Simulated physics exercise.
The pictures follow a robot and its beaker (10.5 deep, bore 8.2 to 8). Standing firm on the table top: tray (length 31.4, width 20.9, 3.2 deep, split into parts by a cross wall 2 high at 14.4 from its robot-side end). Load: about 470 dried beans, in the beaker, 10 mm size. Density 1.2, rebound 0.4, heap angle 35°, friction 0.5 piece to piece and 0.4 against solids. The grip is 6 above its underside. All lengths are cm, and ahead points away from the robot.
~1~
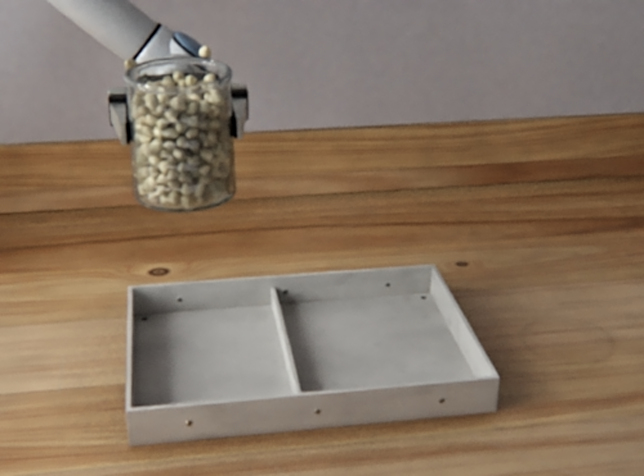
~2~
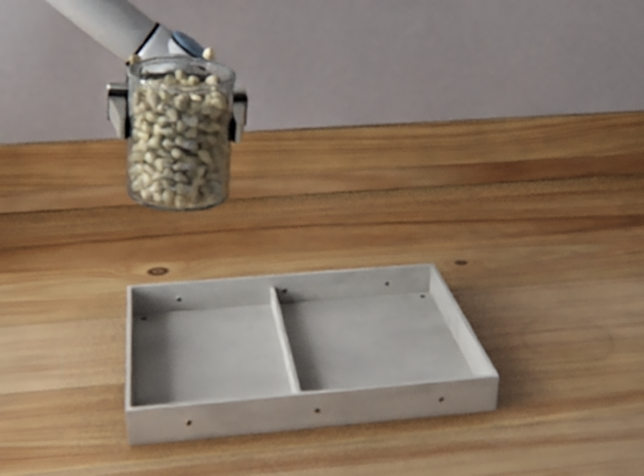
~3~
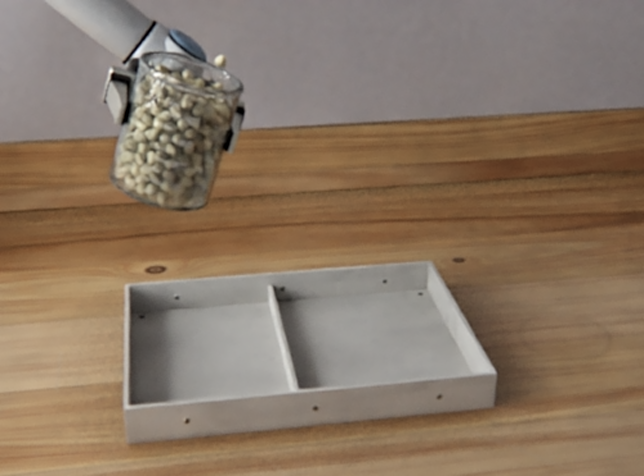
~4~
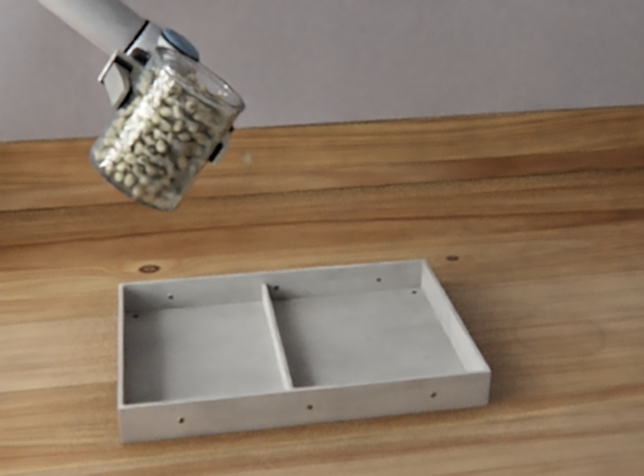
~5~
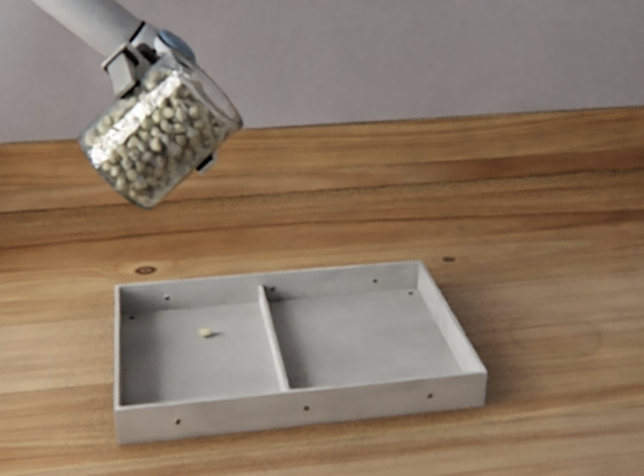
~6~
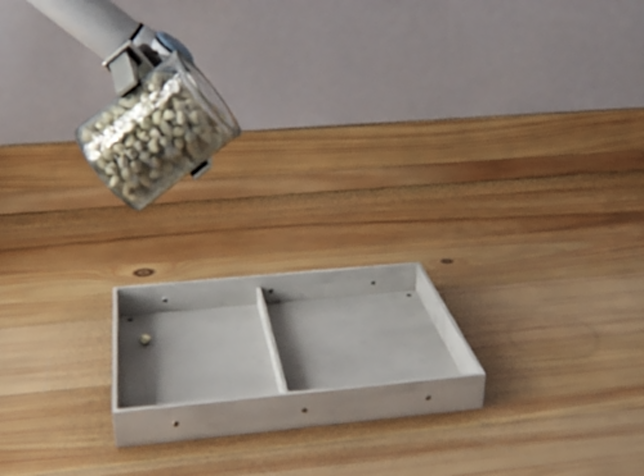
Robot arm tilting a glass beaker of pale dried beans to the right, one bean dropping into a divided grey tray.
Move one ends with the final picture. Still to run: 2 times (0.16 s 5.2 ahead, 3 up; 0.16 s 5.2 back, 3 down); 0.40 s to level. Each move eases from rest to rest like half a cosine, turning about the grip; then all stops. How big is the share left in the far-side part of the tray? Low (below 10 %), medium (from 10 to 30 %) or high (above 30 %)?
A medium share, from 10 to 30 %, ends in the far-side part of the tray.
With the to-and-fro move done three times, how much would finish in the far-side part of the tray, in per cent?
Then about 20 per cent.
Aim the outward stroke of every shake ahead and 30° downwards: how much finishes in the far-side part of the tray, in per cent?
Some 0 per cent.
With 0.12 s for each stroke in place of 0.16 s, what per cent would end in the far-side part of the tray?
Then about 40 per cent.
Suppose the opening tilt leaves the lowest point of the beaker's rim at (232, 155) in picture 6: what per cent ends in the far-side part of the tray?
About 55 per cent.
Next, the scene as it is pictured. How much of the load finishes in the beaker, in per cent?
About 80 per cent.
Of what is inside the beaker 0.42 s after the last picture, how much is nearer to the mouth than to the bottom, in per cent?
Some 40 per cent.
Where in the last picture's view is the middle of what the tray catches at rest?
Around (326, 352).
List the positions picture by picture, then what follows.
The first frame shows beaker middle at (182, 135), level; upper third of the load around (181, 106), from x 130 to 225, top at y 55; 473 in the beaker.
The second frame shows beaker middle at (180, 135), tilted 5° forward; upper third of the load around (181, 106), from x 135 to 225, top at y 55.
The third frame shows beaker middle at (175, 132), tilted 19° forward; upper third of the load around (177, 104), from x 120 to 225, top at y 60.
The fourth frame shows beaker middle at (166, 131), tilted 35° forward; upper third of the load around (170, 106), from x 100 to 245, top at y 75; 472 in the beaker, 1 in flight or on a rim.
The fifth frame shows beaker middle at (160, 131), tilted 49° forward; upper third of the load around (164, 107), from x 90 to 225, top at y 75; 472 in the beaker, 1 in the robot-side part.
The sixth frame shows beaker middle at (158, 132), tilted 54° forward; upper third of the load around (162, 109), from x 90 to 220, top at y 75; 472 in the beaker, 1 in the robot-side part.
Then, 0.42 s later, tilted 54° forward, highest piece 28 above the table; 407 in the beaker, 46 in the far-side part, 14 in the robot-side part, 6 in flight or on a rim.
Then, 0.83 s later, tilted 29° forward, highest piece 27 above the table; 373 in the beaker, 72 in the far-side part, 27 in the robot-side part, 1 on the table or floor.
Then, 1.24 s later, level, highest piece 28 above the table; 373 in the beaker, 72 in the far-side part, 27 in the robot-side part, 1 on the table or floor.
Then, 2.29 s later, level, highest piece 28 above the table; 373 in the beaker, 72 in the far-side part, 27 in the robot-side part, 1 on the table or floor.
At rest, 373 in the beaker, 72 in the far-side part, 27 in the robot-side part, 1 on the table or floor. That is 15 % in the far-side part of the tray.
